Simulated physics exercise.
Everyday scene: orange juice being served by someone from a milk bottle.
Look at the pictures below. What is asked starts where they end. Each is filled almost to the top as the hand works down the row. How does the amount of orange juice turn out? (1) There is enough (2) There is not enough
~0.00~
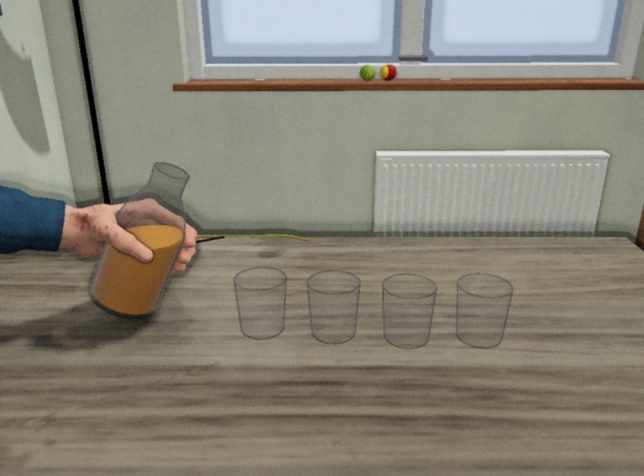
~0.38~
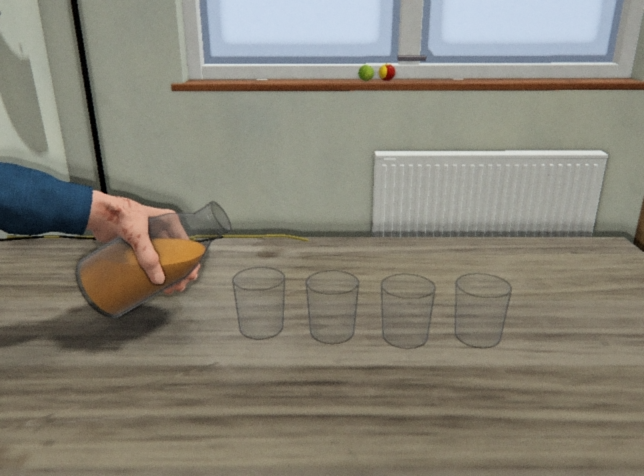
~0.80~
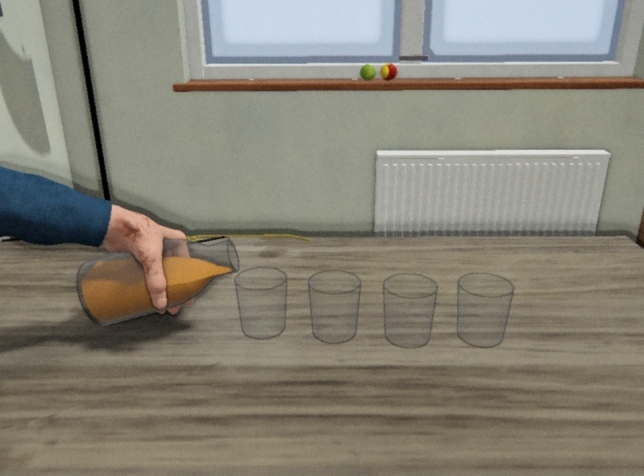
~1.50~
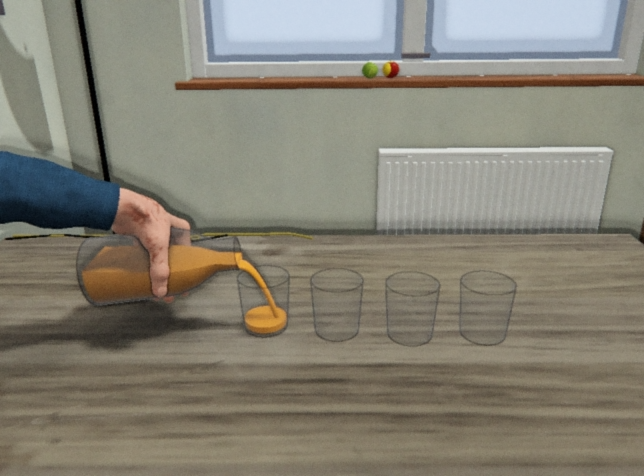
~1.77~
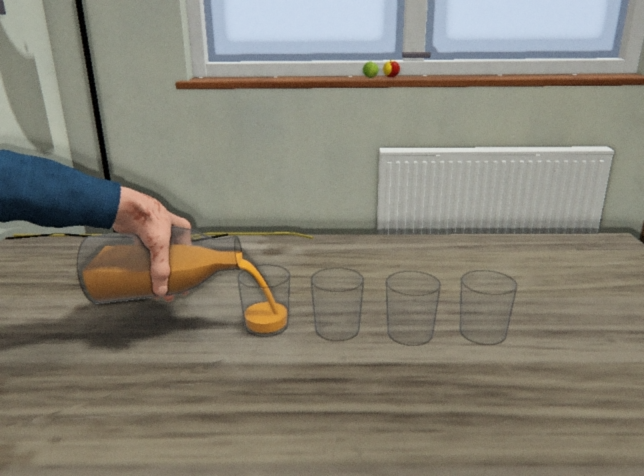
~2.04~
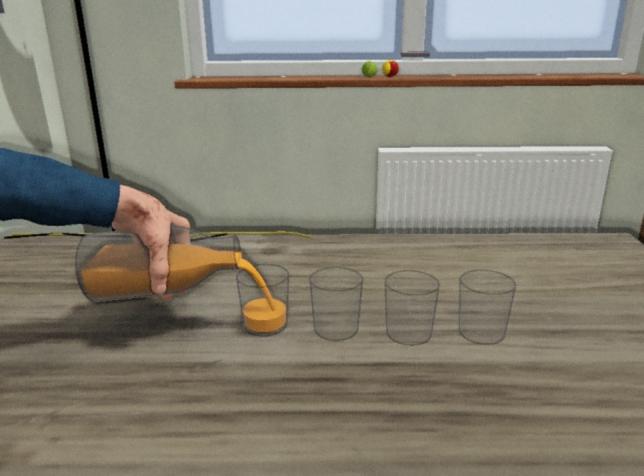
2.
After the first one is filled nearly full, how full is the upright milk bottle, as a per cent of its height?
It stays around 30 percent of its height.
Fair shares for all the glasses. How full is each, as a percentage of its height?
Around 65 per cent of the height.
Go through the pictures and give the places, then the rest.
In the first frame, the milk bottle is on its way; milk bottle (148, 235) tipped 25° with all of its load; four glasses, the last at (482, 309).
In the second frame, the orange juice nears the lip; milk bottle (162, 252) tipped 60° with all of its load; the first is empty.
In the third frame, the orange juice nears the lip; milk bottle (166, 274) tipped 75° with all of its load; four glasses, the last at (483, 308).
In the fourth frame, pouring; milk bottle (168, 262) tipped 80° with nearly all of its load; the first is nearly empty.
In the fifth frame, pouring; milk bottle (168, 261) tipped 85° with nearly all of its load; four glasses, the last at (486, 306).
In the sixth frame, pouring; milk bottle (167, 260) tipped 85° with nearly all of its load; the first is about a quarter full.
After 3.4 s, the first is about two thirds full.
After 9.1 s, the first is done and the milk bottle has about two thirds of its load.
After 26.2 s, the milk bottle is empty with two filled and the next at nearly all of a serving.
